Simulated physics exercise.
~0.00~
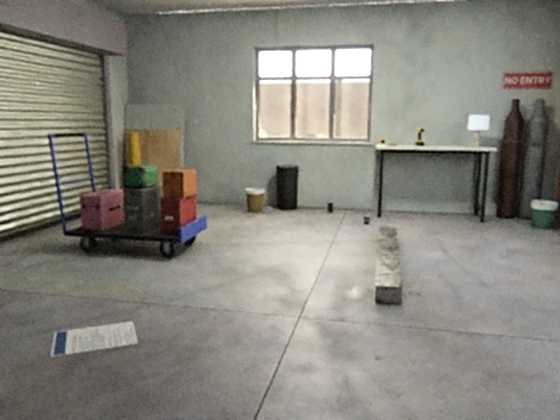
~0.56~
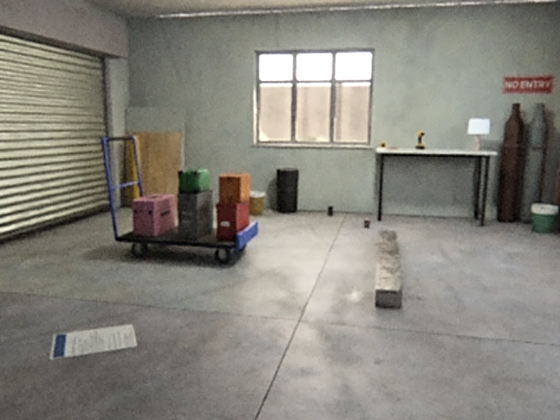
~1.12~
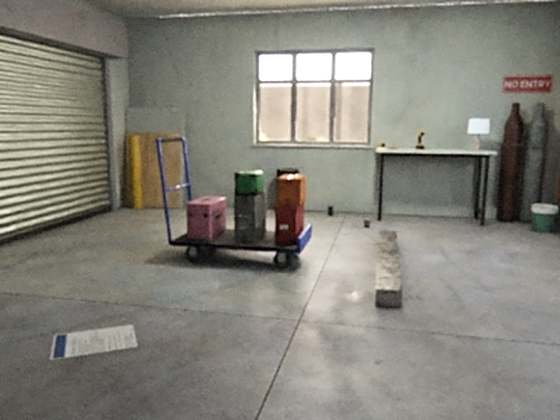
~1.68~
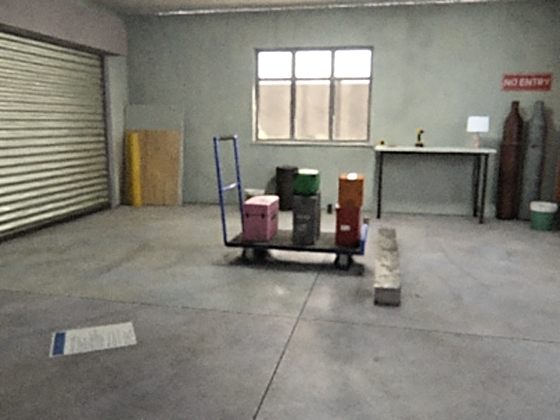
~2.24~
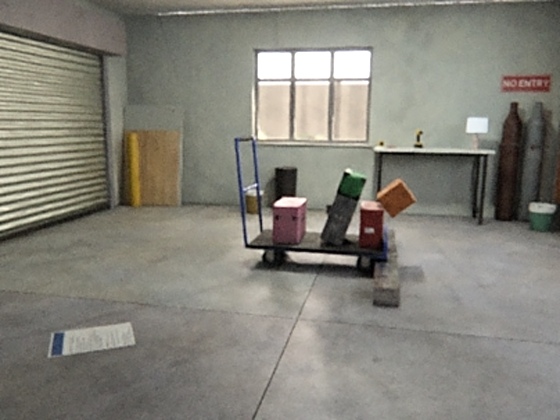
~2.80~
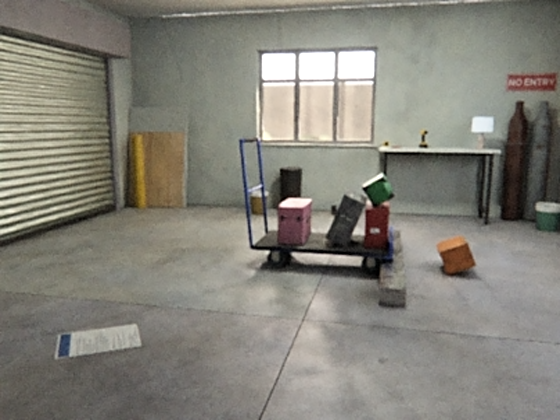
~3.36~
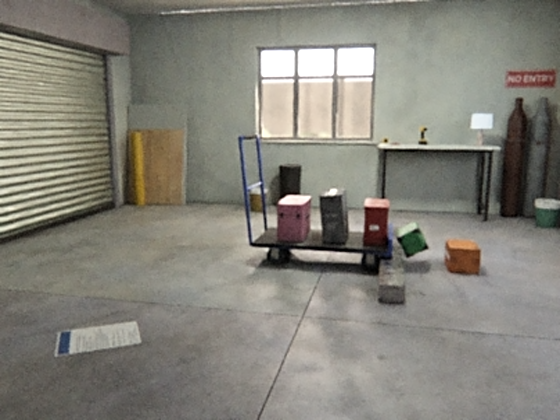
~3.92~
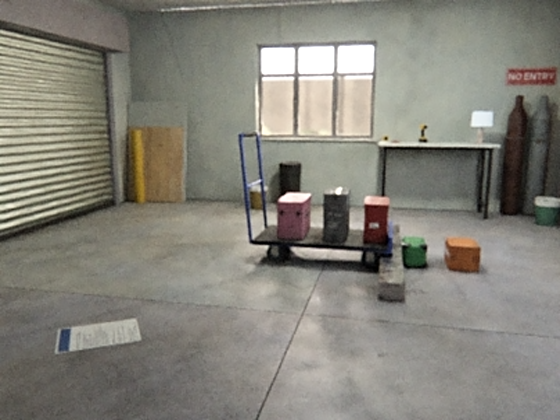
In a concrete-floored garage, a trolley stacked with colourful boxes rolled right until it stopped against a low block, tipping the orange and green boxes off the front onto the floor, while the grey one leaned, then settled upright beside the pink and red ones.
